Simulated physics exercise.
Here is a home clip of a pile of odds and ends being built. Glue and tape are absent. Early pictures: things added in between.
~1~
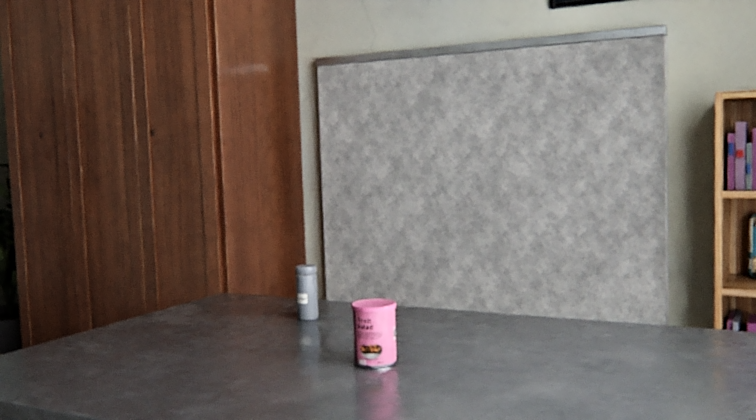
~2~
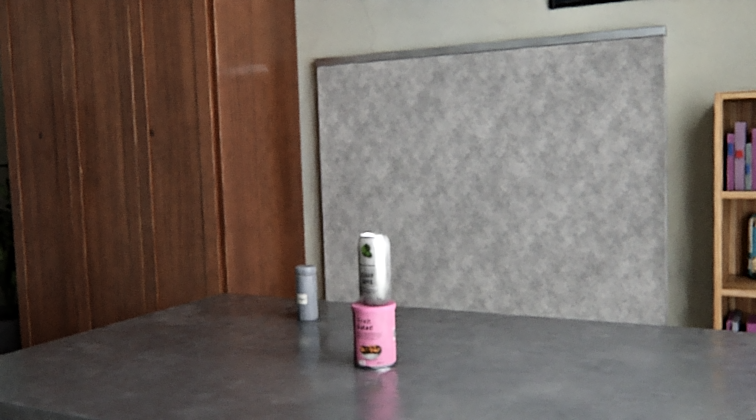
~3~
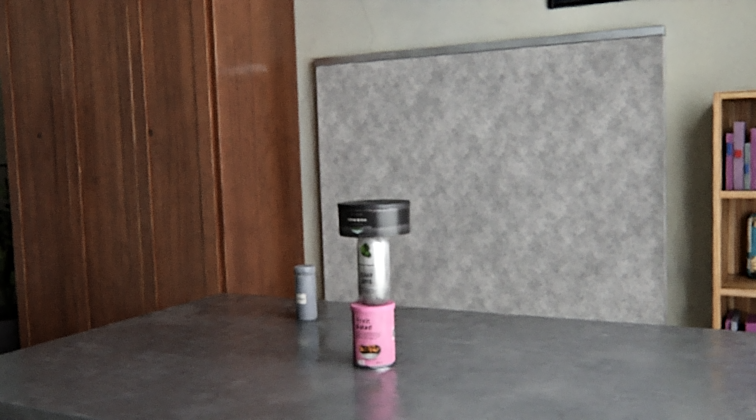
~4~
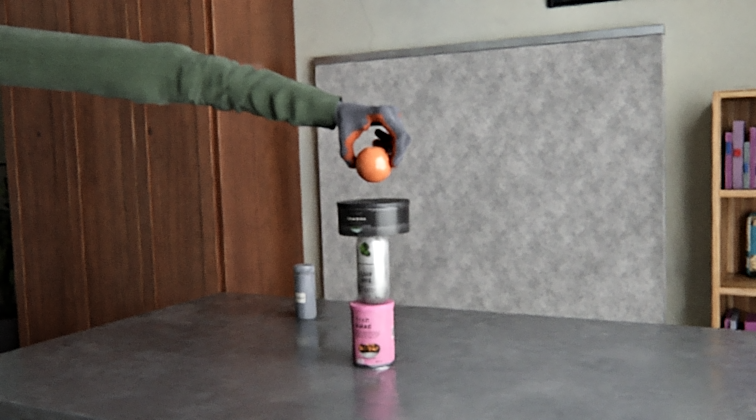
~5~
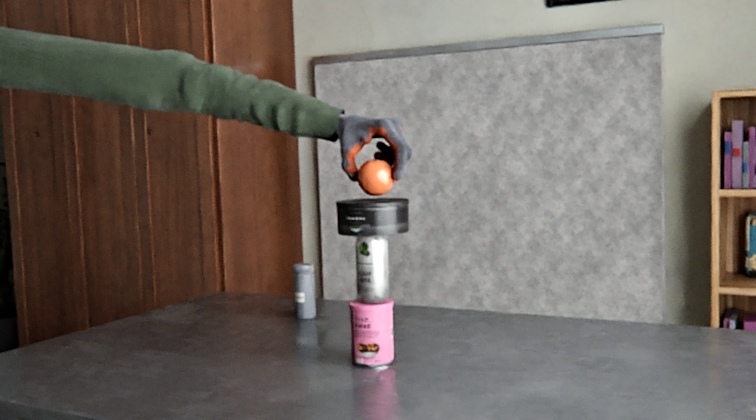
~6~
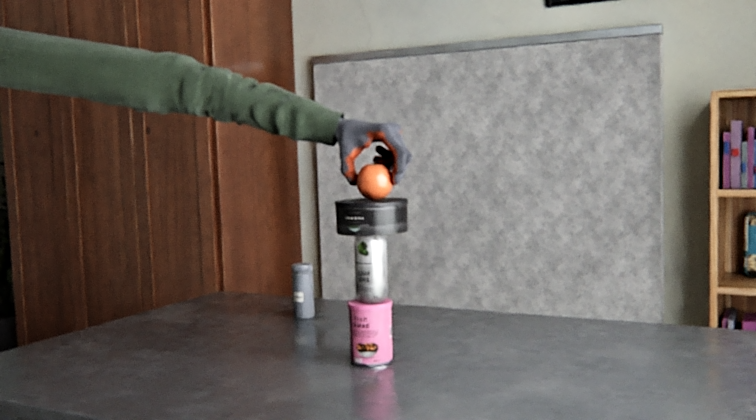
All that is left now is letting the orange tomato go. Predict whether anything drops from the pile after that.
Stays standing.
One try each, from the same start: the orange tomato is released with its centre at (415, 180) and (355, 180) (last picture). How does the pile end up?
Try one: Collapse. Try two: Stable.
Then, 0.30 s later than the last frame, all is still.
Then, 0.70 s later than the last frame, orange tomato resting near (375, 182).
When it is over, all 5 as before. End places, in pixels of the last picture, orange tomato near (375, 182). The pile holds.
